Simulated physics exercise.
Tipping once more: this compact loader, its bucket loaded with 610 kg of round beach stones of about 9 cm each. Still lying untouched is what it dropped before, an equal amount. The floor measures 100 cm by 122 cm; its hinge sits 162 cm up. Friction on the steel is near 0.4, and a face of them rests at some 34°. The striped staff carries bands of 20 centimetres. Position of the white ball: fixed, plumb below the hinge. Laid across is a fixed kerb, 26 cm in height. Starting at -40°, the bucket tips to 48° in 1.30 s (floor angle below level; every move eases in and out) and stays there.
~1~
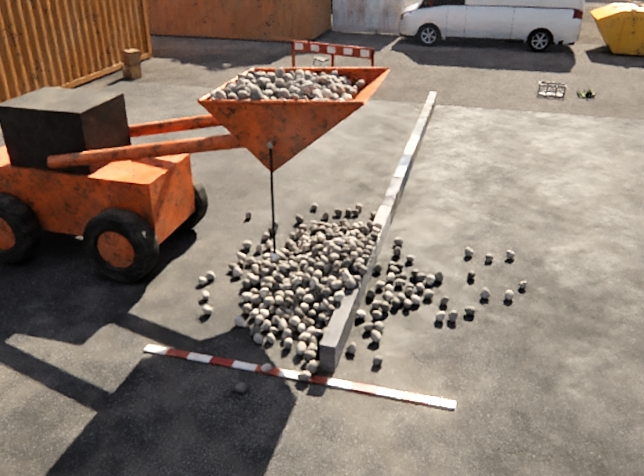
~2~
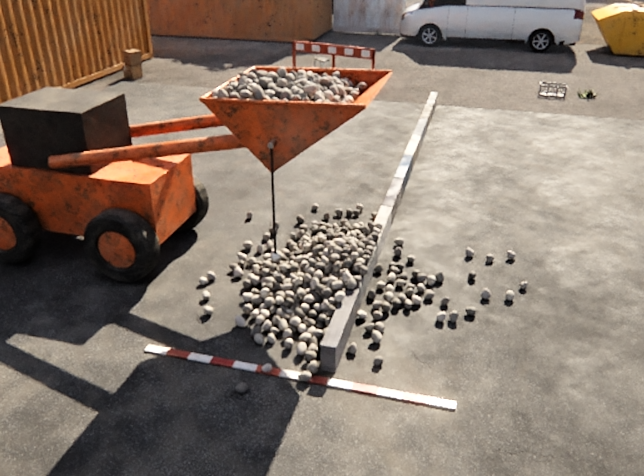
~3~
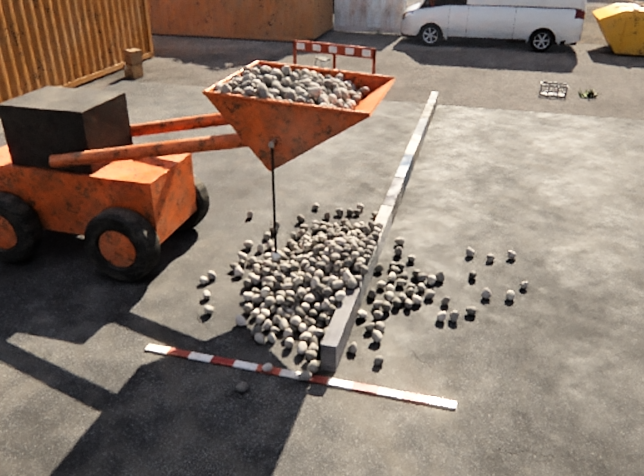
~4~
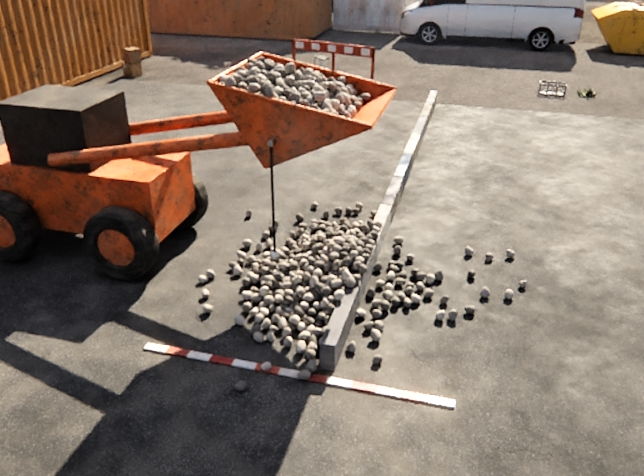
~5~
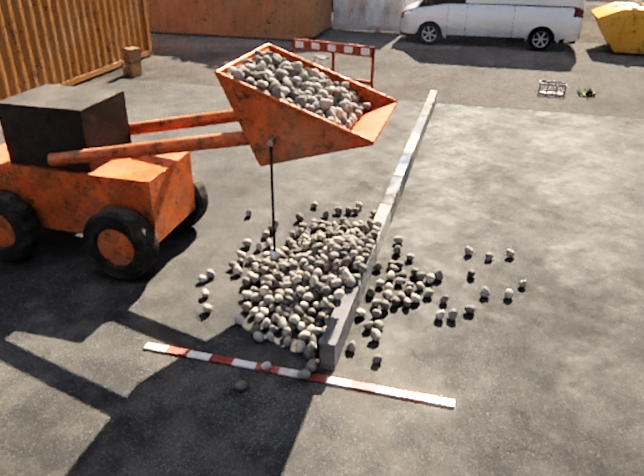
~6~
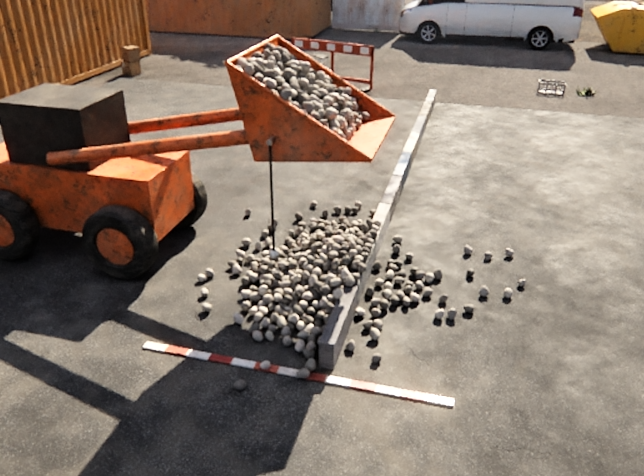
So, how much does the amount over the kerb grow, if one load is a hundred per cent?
It grows by around 93 per cent.
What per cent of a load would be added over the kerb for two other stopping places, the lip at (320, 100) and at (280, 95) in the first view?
Roughly 40 and 10 percent, in that order.
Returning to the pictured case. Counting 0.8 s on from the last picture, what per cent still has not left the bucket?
It still holds about 25 per cent.
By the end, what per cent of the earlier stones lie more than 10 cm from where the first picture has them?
The answer is about 5 per cent.
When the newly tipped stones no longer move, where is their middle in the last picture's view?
The centre sits about (425, 285).
Then, 0.4 s after the last picture the floor is at 35°; in per cent of one load, 95 in the bucket, 96 on this side of the kerb, 9 over the kerb; the foremost stones are at (490, 275).
Then, 0.8 s after the last picture the floor is at 48°; in per cent of one load, 23 in the bucket, 120 on this side of the kerb, 57 over the kerb; the foremost stones are at (490, 275).
Then, 1.2 s after the last picture the floor is at 48°; in per cent of one load, 0 in the bucket, 105 on this side of the kerb, 95 over the kerb; the foremost stones are at (506, 287).
Then, 4.0 s after the last picture the floor is at 48°; in per cent of one load, 0 in the bucket, 99 on this side of the kerb, 101 over the kerb; the foremost stones are at (609, 311). Net gain over the kerb, 93.
